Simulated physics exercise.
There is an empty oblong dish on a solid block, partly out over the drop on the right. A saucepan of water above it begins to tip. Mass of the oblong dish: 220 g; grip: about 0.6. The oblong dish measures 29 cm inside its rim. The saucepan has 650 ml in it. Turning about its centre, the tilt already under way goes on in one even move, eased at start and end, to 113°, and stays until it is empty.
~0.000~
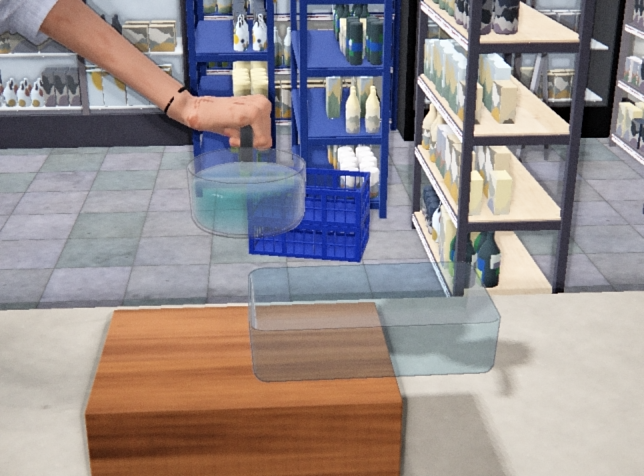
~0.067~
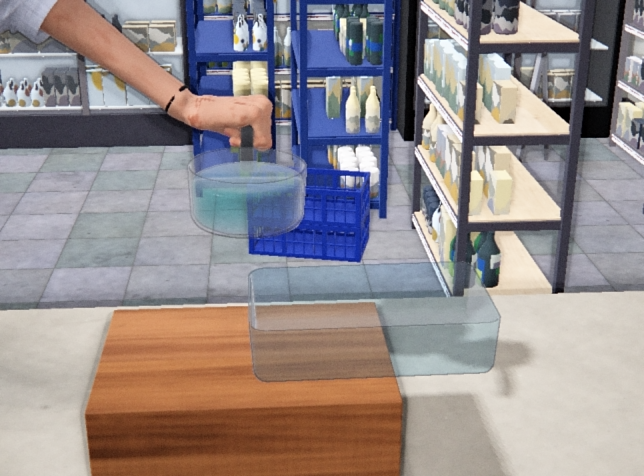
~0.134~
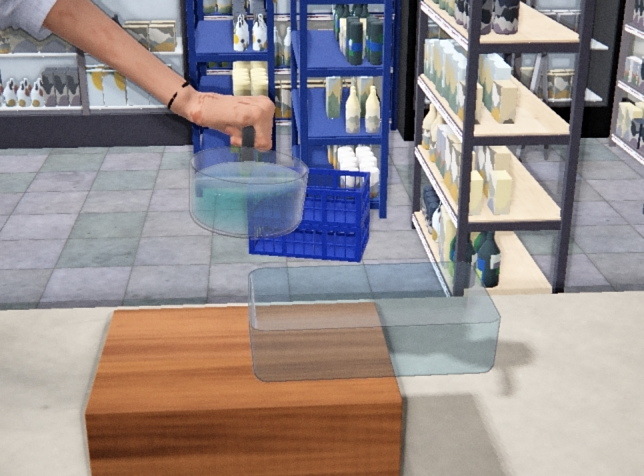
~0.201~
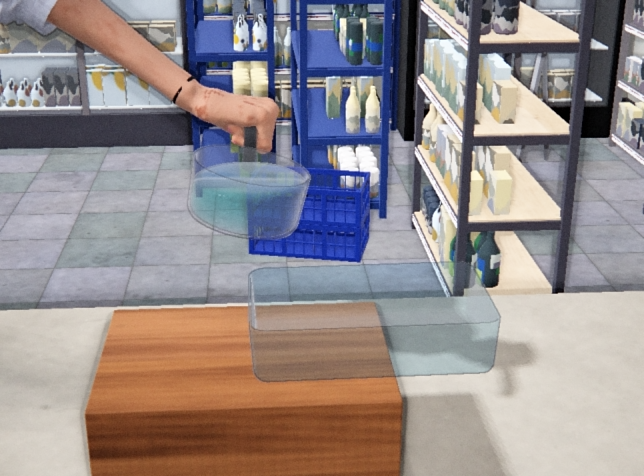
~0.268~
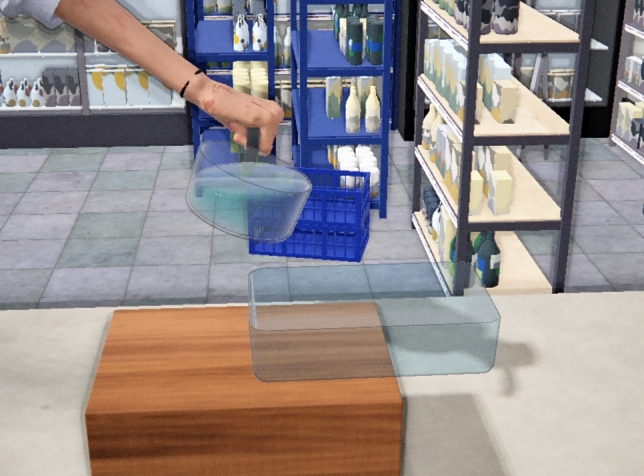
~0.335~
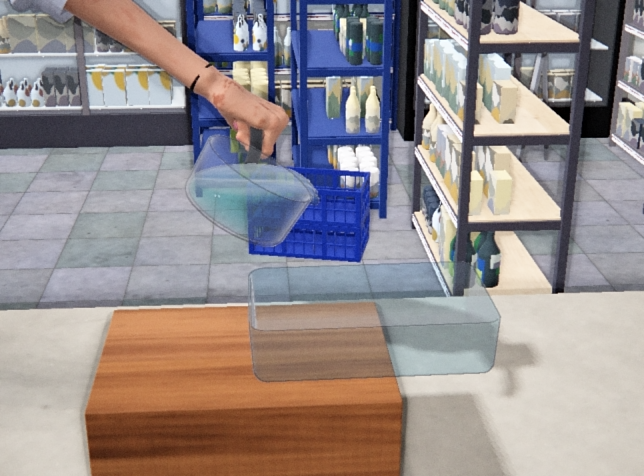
In a shop with a pale tiled floor, seen from slightly above a light counter, the camera stays still. A clear, empty oblong dish sits on a reddish-brown wooden block, jutting past its right side, with blue shelves, a blue crate and stocked racks behind. At upper left, a hand holds a transparent round pan of blue-green water and tilts it steadily to the right above the dish.
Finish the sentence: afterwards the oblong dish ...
... sits flat where it was.
Then, 0.67 s in, the tilt is 90° and 24 per cent is still to pour; the oblong dish lies level with 40 per cent in it.
Then, 0.92 s in, the tilt is 113° and 2 per cent is still to pour; the oblong dish lies level with 89 per cent in it.
Then, 1.17 s in, the tilt is 113° and 0 per cent is still to pour; the oblong dish lies level with 97 per cent in it.
Then, 1.45 s in, the tilt is 113° and 0 per cent is still to pour; the oblong dish lies level with 97 per cent in it.
Finally, the oblong dish lies level with 97 per cent in it.
